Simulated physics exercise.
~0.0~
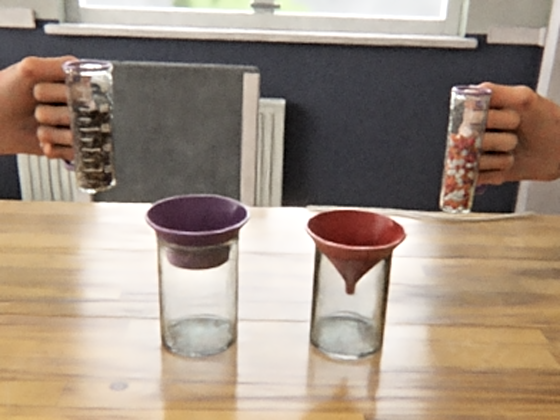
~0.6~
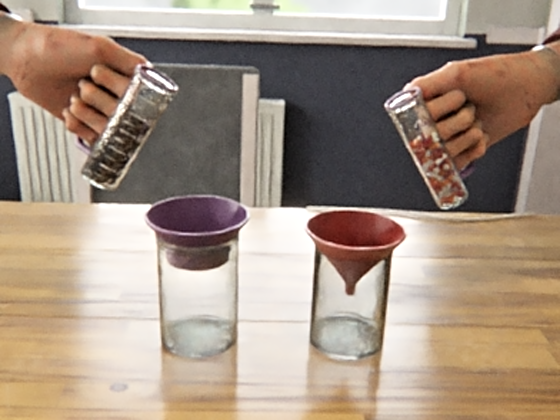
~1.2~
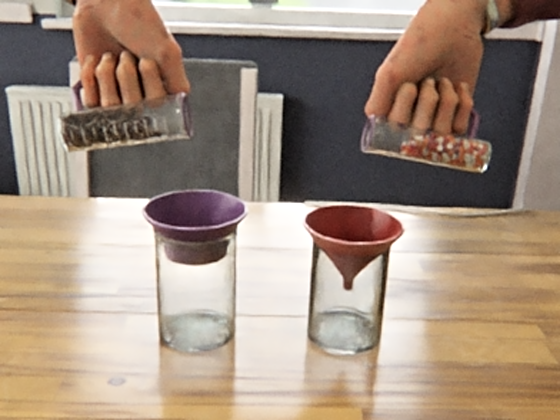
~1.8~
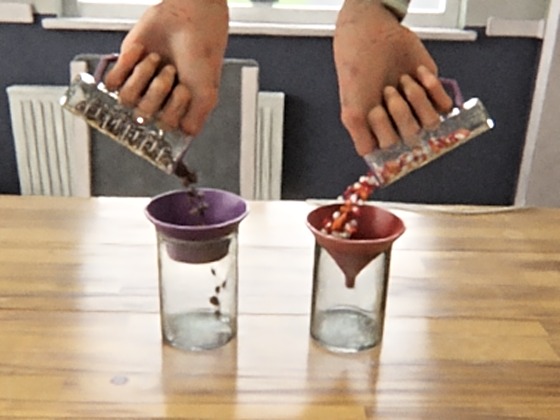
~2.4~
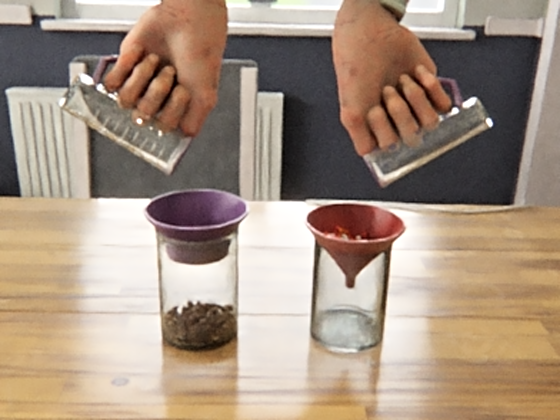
Two hands tip cups over funnels; dark bits fill the left jar, red-and-white ones clog.
